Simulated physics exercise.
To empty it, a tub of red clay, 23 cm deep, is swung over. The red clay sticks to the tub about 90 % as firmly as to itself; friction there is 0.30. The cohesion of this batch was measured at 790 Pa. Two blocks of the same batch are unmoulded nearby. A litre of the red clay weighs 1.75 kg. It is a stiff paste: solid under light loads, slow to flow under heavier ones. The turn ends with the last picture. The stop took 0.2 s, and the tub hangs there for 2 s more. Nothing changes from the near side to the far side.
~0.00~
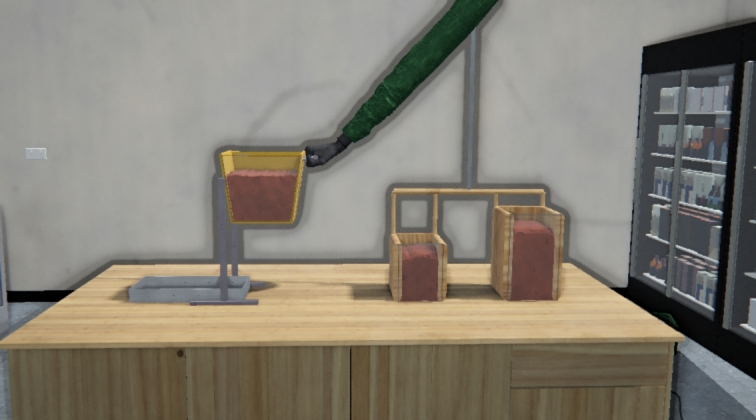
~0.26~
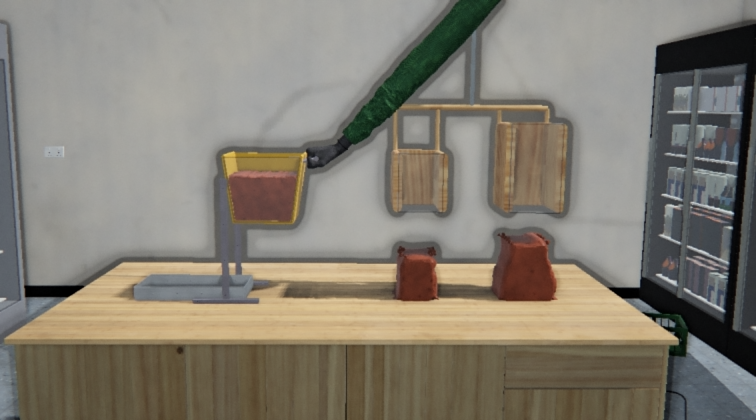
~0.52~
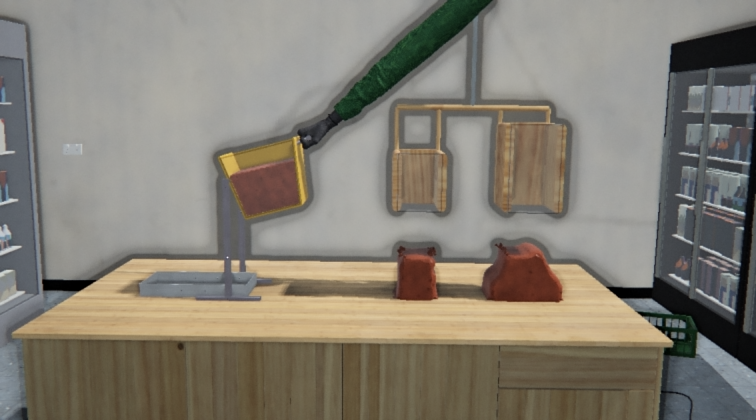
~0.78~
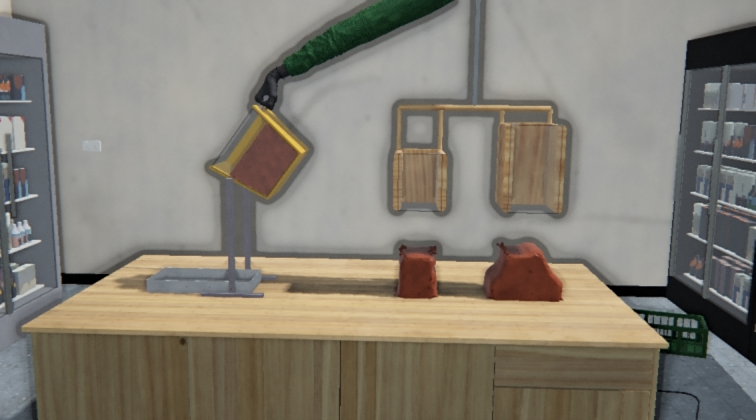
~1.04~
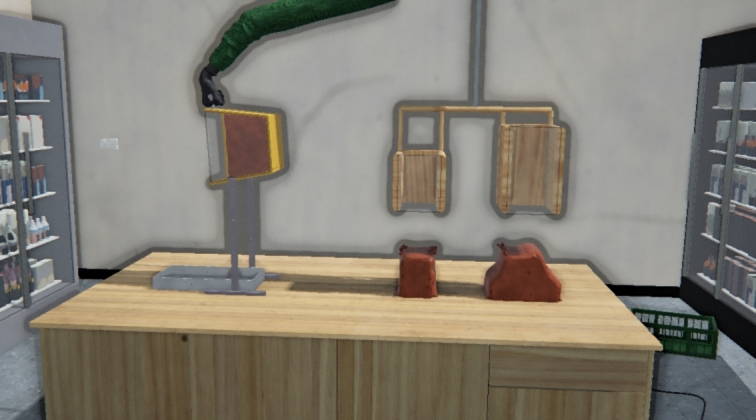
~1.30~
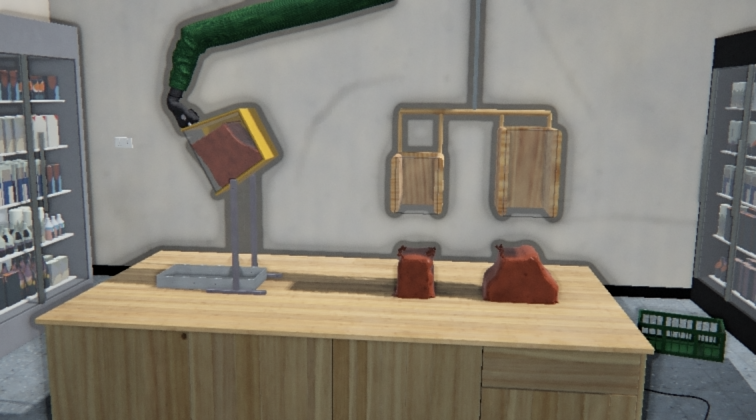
In the video, wooden moulds lift off two red clay blocks on a table, and the taller block slumps and widens; then a green-sleeved arm turns a yellow-rimmed tub of red clay past sideways, its open side facing down-left.
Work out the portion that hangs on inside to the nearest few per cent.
Close to 8 per cent.
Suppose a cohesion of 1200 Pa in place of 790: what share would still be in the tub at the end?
Then about 12 %.
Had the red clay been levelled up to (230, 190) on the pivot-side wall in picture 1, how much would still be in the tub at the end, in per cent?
Then about 8 %.
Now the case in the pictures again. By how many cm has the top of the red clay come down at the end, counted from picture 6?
Some 11 cm.
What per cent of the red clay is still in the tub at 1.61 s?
Near 10 %.
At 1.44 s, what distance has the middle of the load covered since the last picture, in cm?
About 12 cm.
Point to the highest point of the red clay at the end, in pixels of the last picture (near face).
At about (257, 153).
By 1.44 s, the tub is at 118 degrees and holds 50 %.
By 1.61 s, the tub is at 118 degrees and holds 10 %.
By 1.78 s, the tub is at 118 degrees and holds 8 %.
By 1.95 s, the tub is at 118 degrees and holds 8 %.
By 3.30 s, at the end, the tub is at 118 degrees and holds 8 %.
